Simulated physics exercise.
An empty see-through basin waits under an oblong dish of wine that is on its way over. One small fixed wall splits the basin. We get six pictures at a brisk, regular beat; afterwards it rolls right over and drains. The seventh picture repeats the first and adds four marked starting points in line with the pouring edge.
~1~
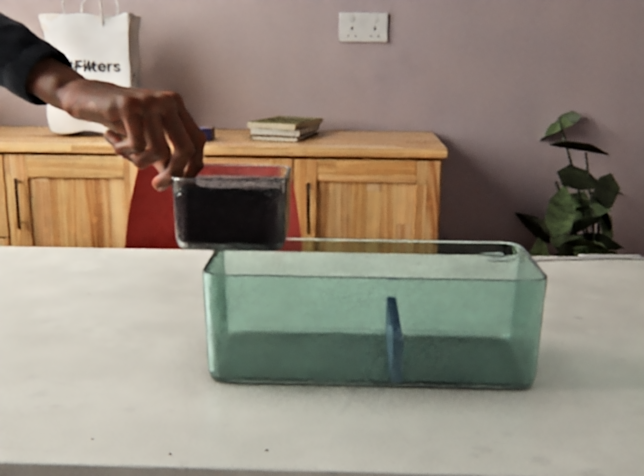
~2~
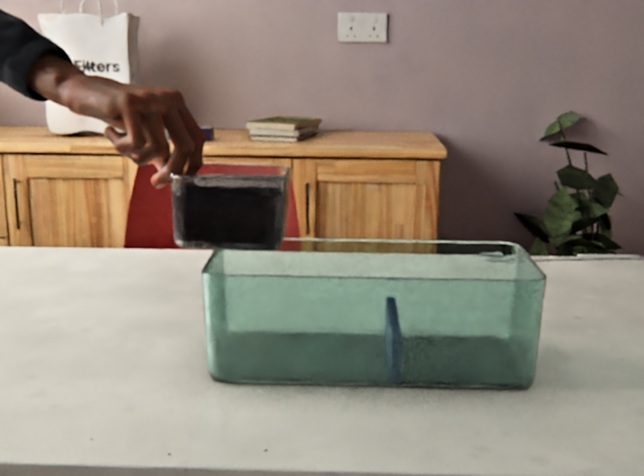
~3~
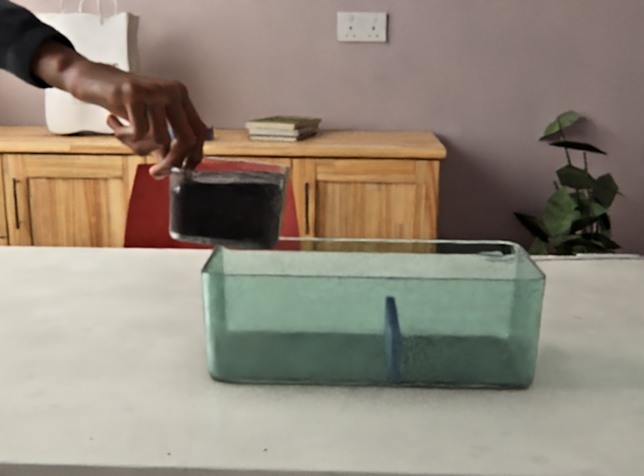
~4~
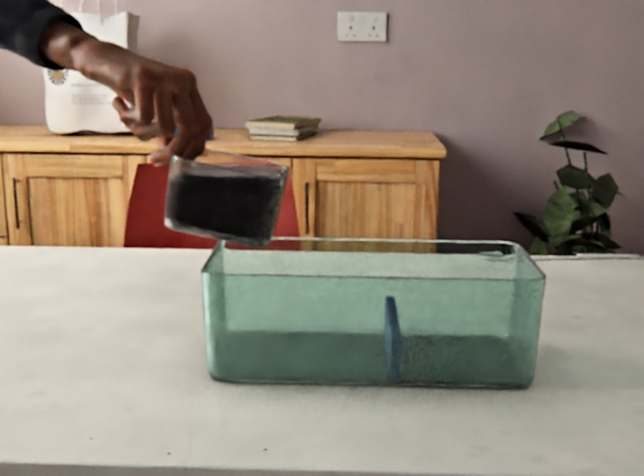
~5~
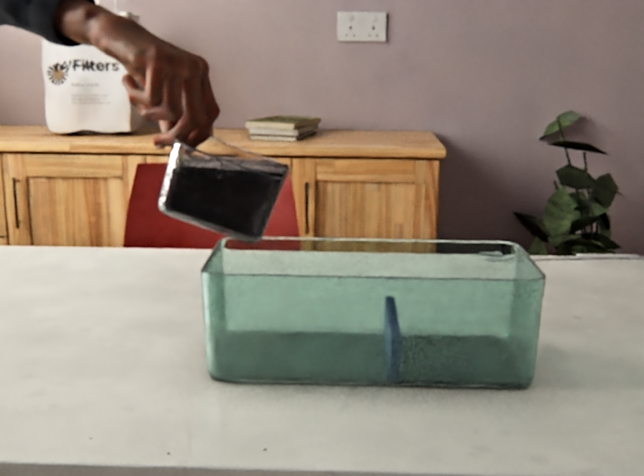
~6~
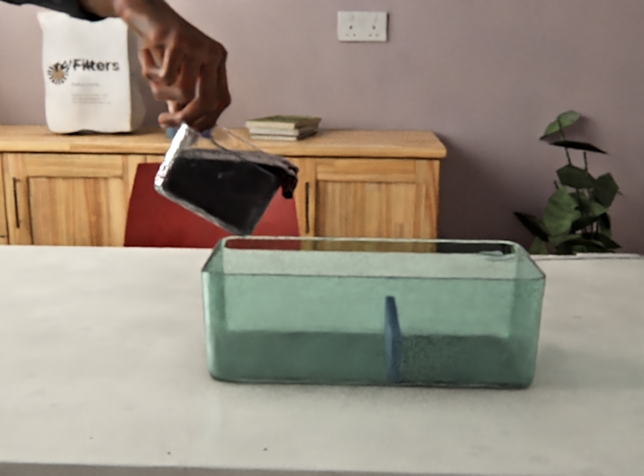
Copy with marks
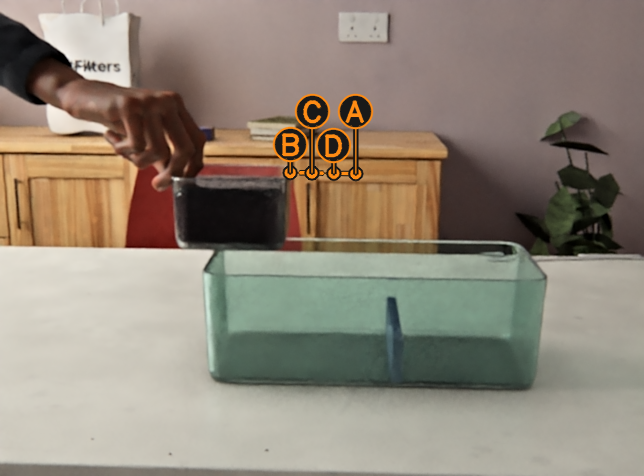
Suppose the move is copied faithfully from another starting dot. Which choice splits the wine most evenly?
Take C.
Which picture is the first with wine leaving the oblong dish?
In picture 5.
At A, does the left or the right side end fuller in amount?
The right one.
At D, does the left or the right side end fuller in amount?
More ends on the right.
On the marked copy, A at (355, 173); B at (290, 172); C at (312, 173); D at (333, 173).
With A, about 4 % ends left of the wall and 95 % right of it.
With B, about 89 % ends left of the wall and 11 % right of it.
With C, about 45 % ends left of the wall and 54 % right of it.
With D, about 11 % ends left of the wall and 88 % right of it.
